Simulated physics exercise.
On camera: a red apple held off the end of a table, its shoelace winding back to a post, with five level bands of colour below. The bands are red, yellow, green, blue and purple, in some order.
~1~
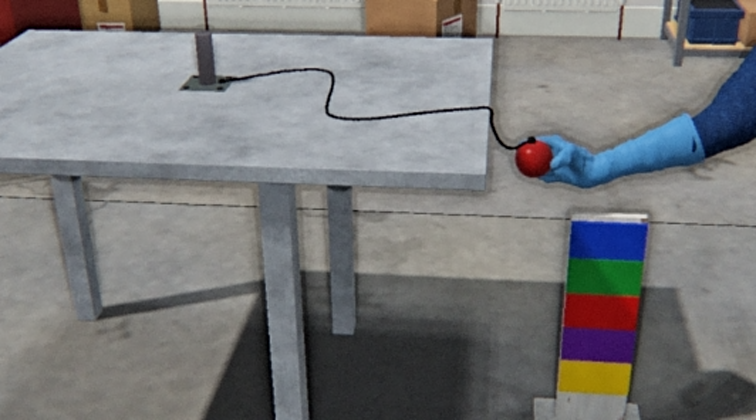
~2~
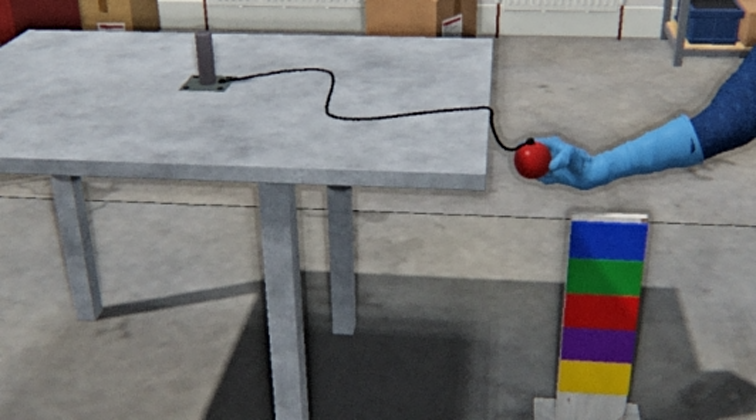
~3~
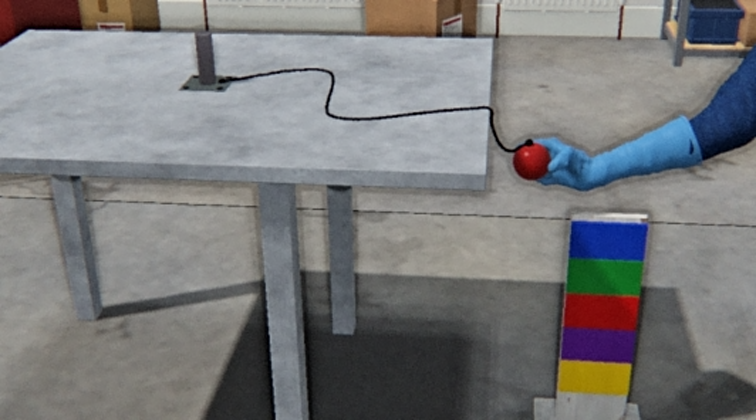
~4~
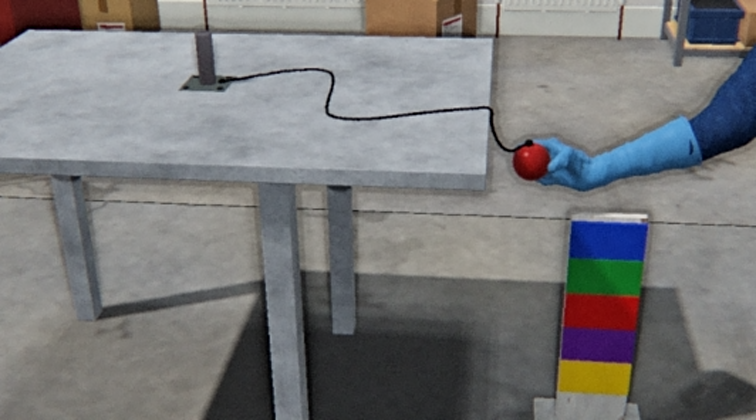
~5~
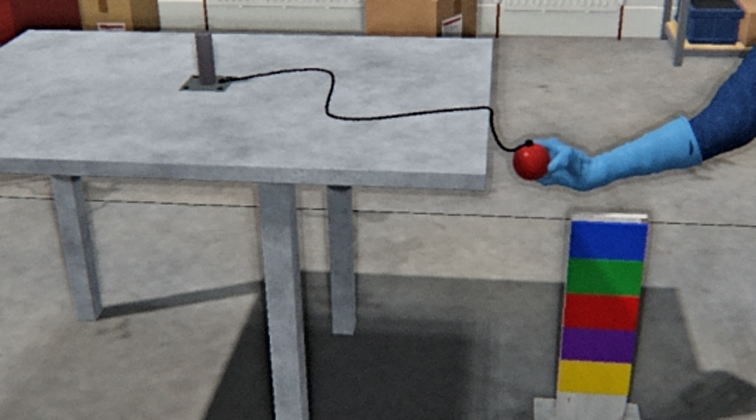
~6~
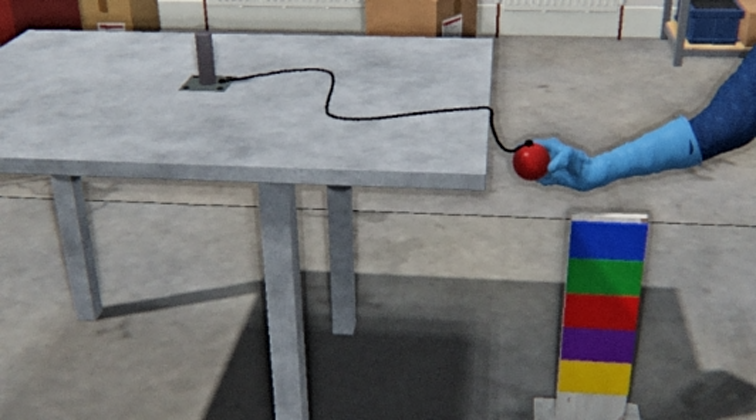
A blue-gloved hand at the right holds a red apple just off the end of a grey table, seen from slightly above in a concrete-floored room with boxes along the back. A dark shoelace winds from the apple across the tabletop to a short post, while blue, green, red, purple and yellow bands stand below. The apple and hand shift very slightly left, and everything else, camera included, stays still.
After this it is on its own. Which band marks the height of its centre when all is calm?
Its middle rests at the red band.
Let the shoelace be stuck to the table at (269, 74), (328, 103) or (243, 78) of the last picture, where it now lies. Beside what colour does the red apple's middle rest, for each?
Taking them in turn: Red; blue; red.
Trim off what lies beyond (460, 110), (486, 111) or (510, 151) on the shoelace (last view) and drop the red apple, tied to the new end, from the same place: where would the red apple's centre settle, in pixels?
The places are (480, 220), (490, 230) and (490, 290).
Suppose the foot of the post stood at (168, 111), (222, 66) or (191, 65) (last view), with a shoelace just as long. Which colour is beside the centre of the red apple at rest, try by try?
One after the other, red; red; green.
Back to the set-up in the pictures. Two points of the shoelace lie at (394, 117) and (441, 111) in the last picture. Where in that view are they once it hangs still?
The first at (490, 135), the second at (488, 177).
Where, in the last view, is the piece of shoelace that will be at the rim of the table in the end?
It lies at about (351, 119).
Soon after, apple near (491, 274); level with green.
After that, apple near (477, 288); level with red.
In the end, apple near (483, 294); level with red. The red one.
